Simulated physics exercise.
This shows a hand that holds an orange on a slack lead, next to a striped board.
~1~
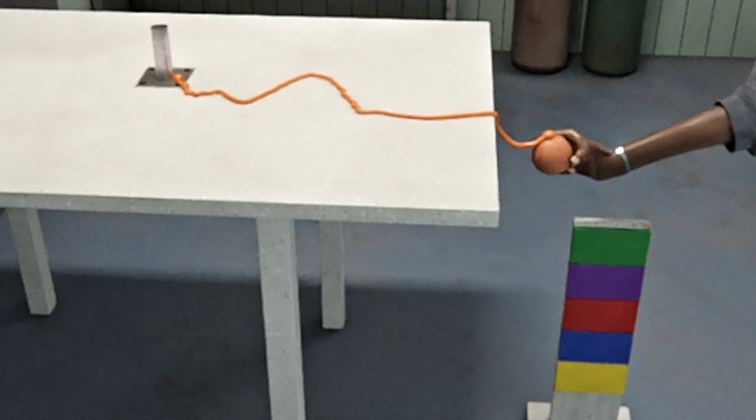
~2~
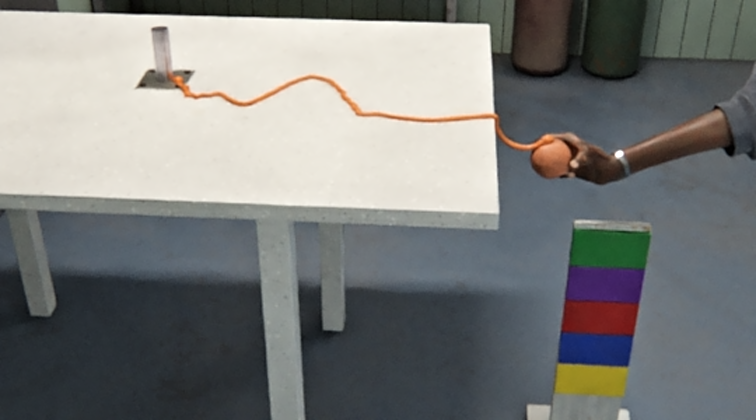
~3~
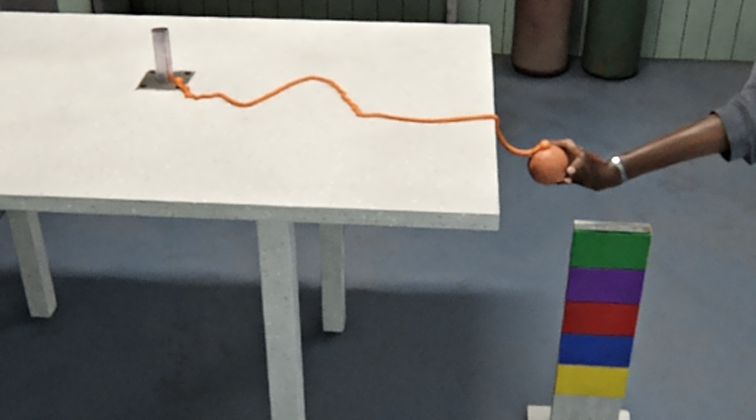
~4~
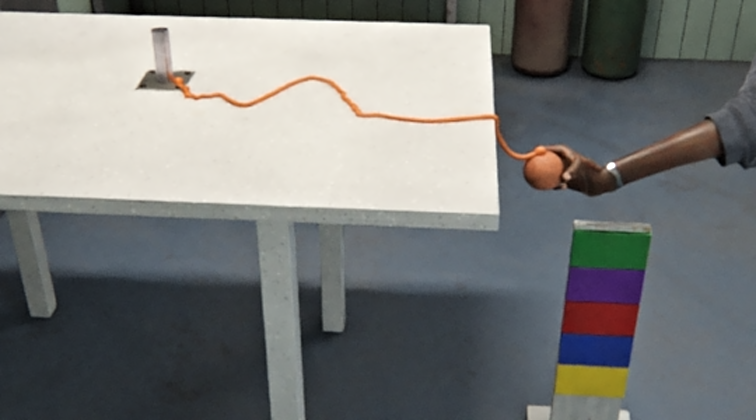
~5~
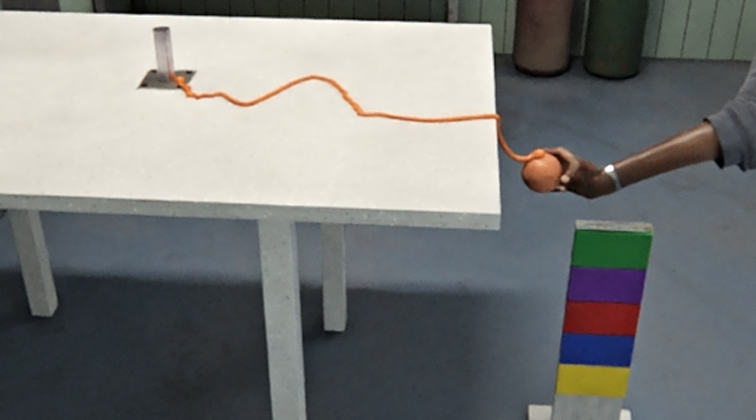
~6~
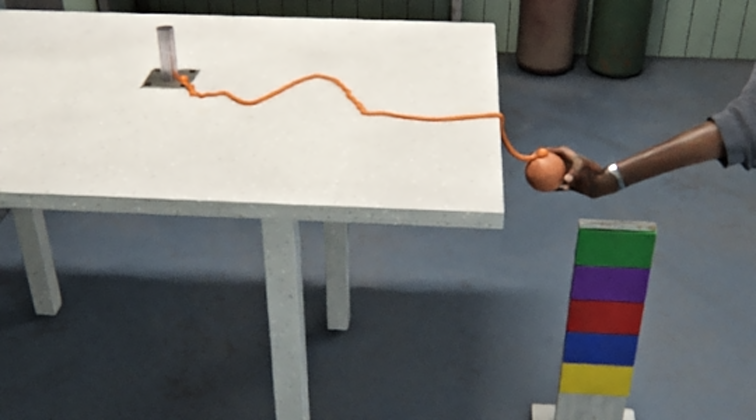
The clip opens on a hand at the right holding an orange just past the edge of a white table, with a slack orange lead running across the tabletop, above an upright board of coloured bands. The hand lowers the orange slightly and shifts it a little left, then raises it marginally.
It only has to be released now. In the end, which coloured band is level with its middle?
The red band.
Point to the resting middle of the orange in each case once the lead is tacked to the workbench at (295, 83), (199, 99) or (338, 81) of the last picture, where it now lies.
Going through the three tries, you get (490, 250), (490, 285) and (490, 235).
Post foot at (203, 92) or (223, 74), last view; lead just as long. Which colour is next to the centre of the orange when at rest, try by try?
Case by case: Blue, then blue.
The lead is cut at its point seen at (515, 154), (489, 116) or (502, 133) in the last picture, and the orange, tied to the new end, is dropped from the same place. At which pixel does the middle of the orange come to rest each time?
I'd expect it near (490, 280) on the first try, near (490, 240) on the second and near (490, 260) on the third.
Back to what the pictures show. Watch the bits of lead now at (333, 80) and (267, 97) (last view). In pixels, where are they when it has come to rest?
In that view they reach (410, 98) and (320, 90).
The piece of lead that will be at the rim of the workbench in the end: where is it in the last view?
Roughly (363, 113).
Early on, orange near (481, 304); level with red.
Midway, orange near (494, 304); level with red.
Finally, orange near (486, 303); level with red. At red.
